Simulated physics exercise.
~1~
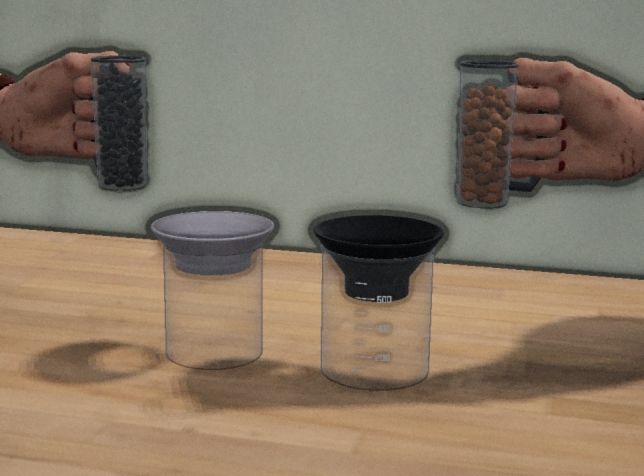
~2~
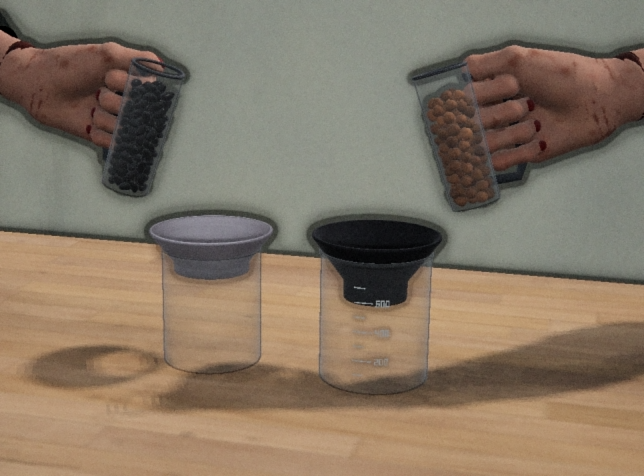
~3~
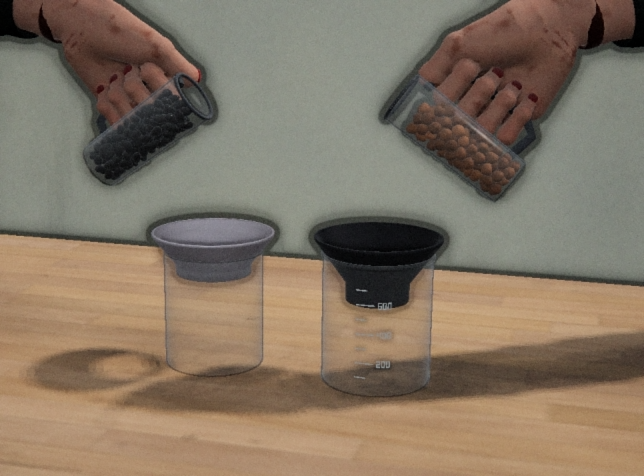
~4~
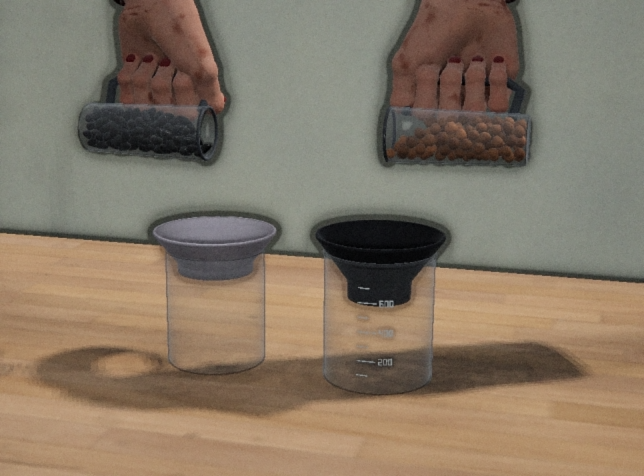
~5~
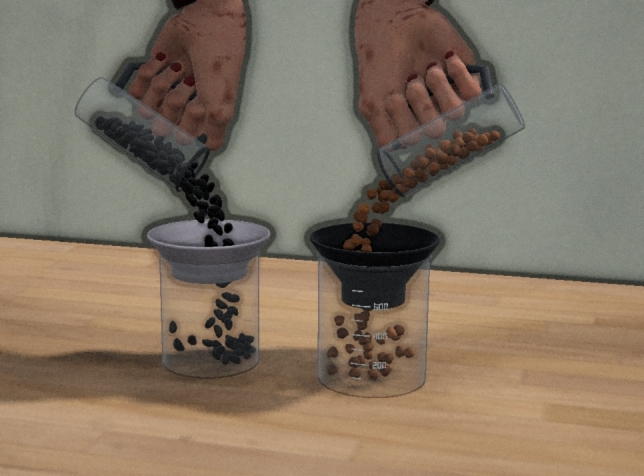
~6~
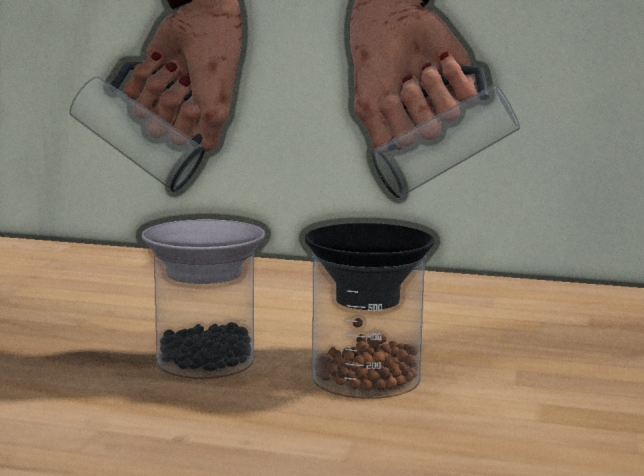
On a wooden tabletop, two hands tipping glass cups of black and brown pieces through funnels, all settling in the clear jars below.
